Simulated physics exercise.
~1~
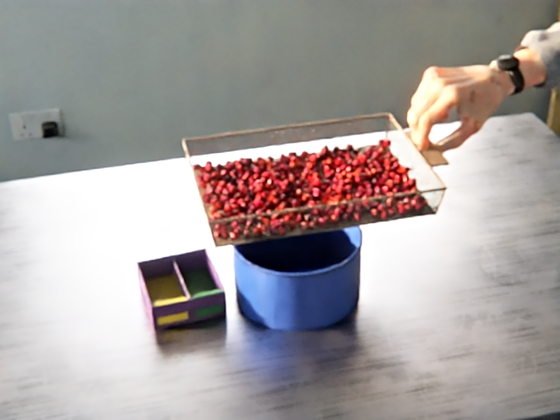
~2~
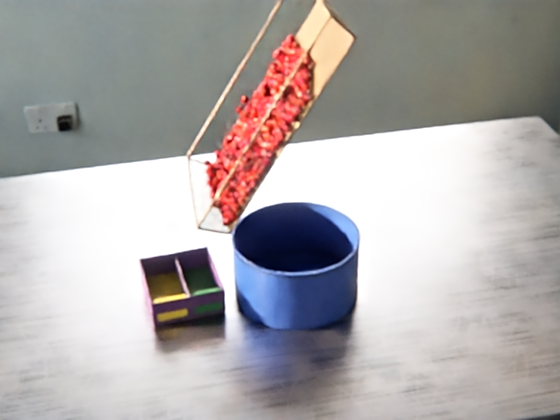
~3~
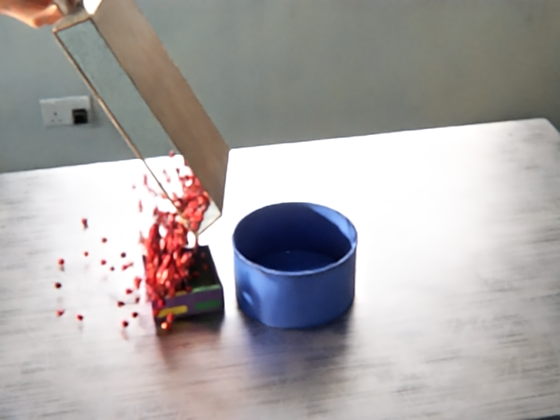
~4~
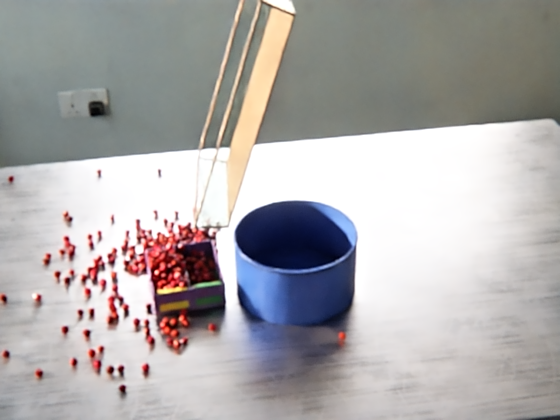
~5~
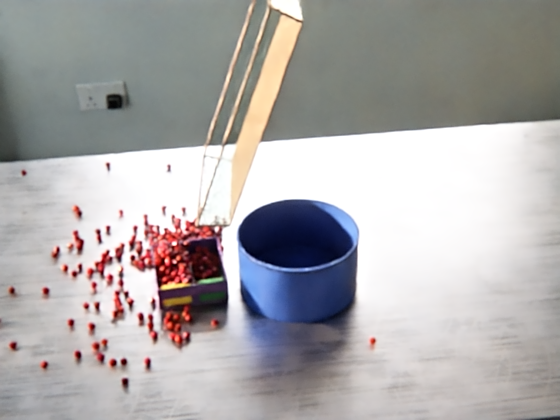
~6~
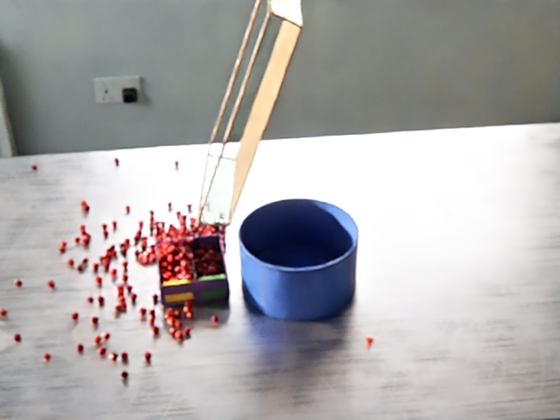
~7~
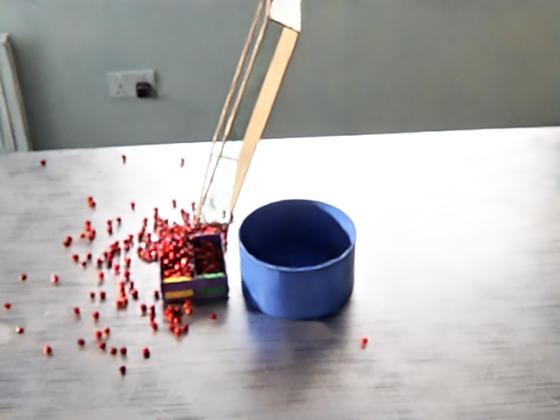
A clear-sided tray filled with small red berries starts out nearly level above a pale table, with a hand at its right edge, a blue pot below and a small purple-edged box with yellow and green sections beside it. The tray tips steeply to the left, the berries still inside. It turns past upright and the berries pour into the divided box, many scattering across the table. The emptied tray swings partway back and stays there, tilted. Berries end heaped in the box, mostly on its yellow side, and strewn around it, while the pot looks empty.
